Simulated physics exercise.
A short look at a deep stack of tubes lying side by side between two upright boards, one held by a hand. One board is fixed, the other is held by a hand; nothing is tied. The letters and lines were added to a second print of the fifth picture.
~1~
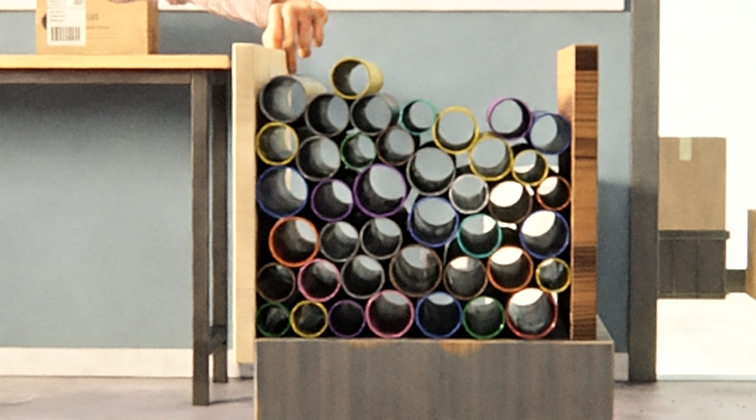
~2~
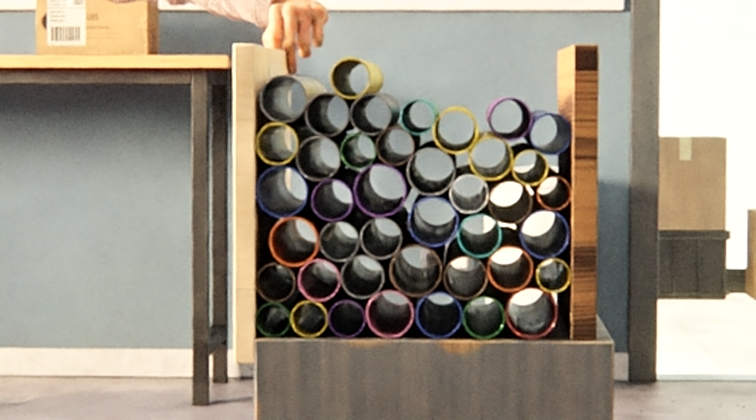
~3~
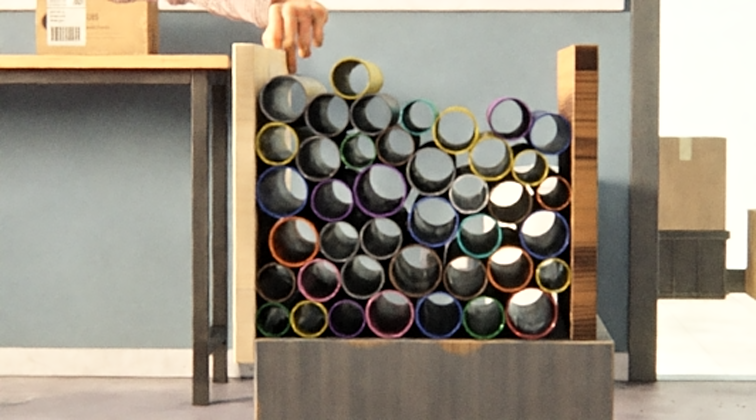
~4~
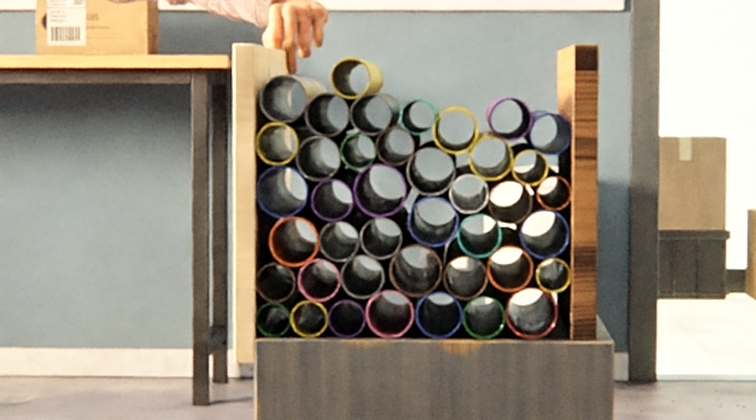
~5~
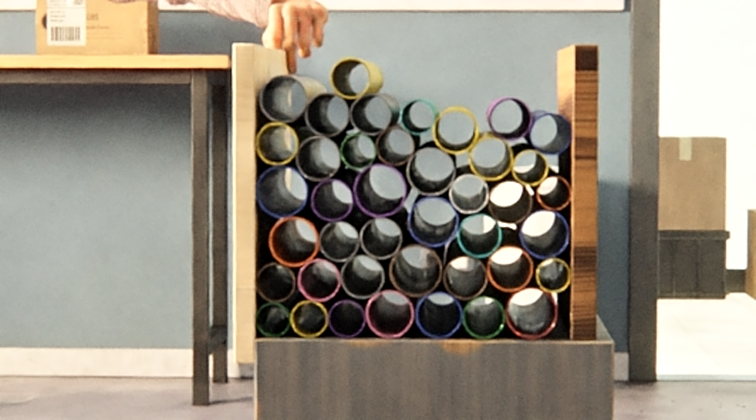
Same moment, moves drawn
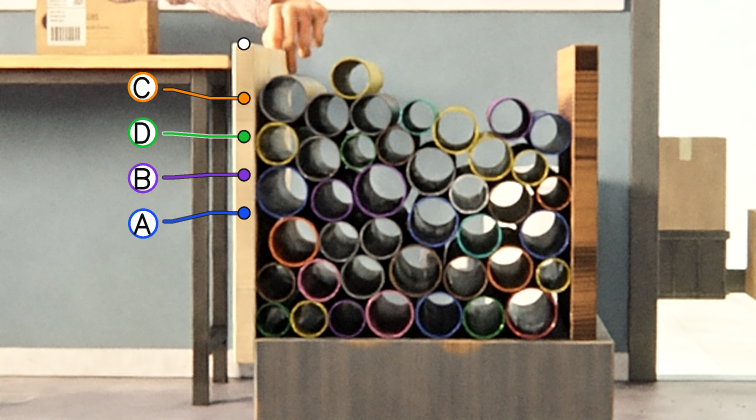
In a room with a blue-grey wall, seen level from the front by a still camera, a wooden-topped table with a cardboard box stands at left and another box sits at far right. Dark tubes with purple, yellow, green, blue and orange rims lie stacked between a pale left board and a brown right one on a dark base. A hand stays at the left board's top, and nothing visibly moves.
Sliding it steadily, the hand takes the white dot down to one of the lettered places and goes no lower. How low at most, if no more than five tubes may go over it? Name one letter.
A is the limit.
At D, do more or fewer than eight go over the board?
Fewer than eight.
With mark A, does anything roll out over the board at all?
At A: Yes.
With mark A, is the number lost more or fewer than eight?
It loses fewer than eight.
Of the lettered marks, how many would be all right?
The number is four.
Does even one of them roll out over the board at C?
No.
On the marked copy, A at (244, 213); B at (244, 175); C at (244, 98); D at (244, 137); the white dot at (244, 44).
With A. Early on, top of the board (255, 137).
Further on, top of the board (255, 212).
At the end, top of the board (255, 212), five out over the board.
As for the rest, B two out over the board; C none out over the board; D none out over the board.
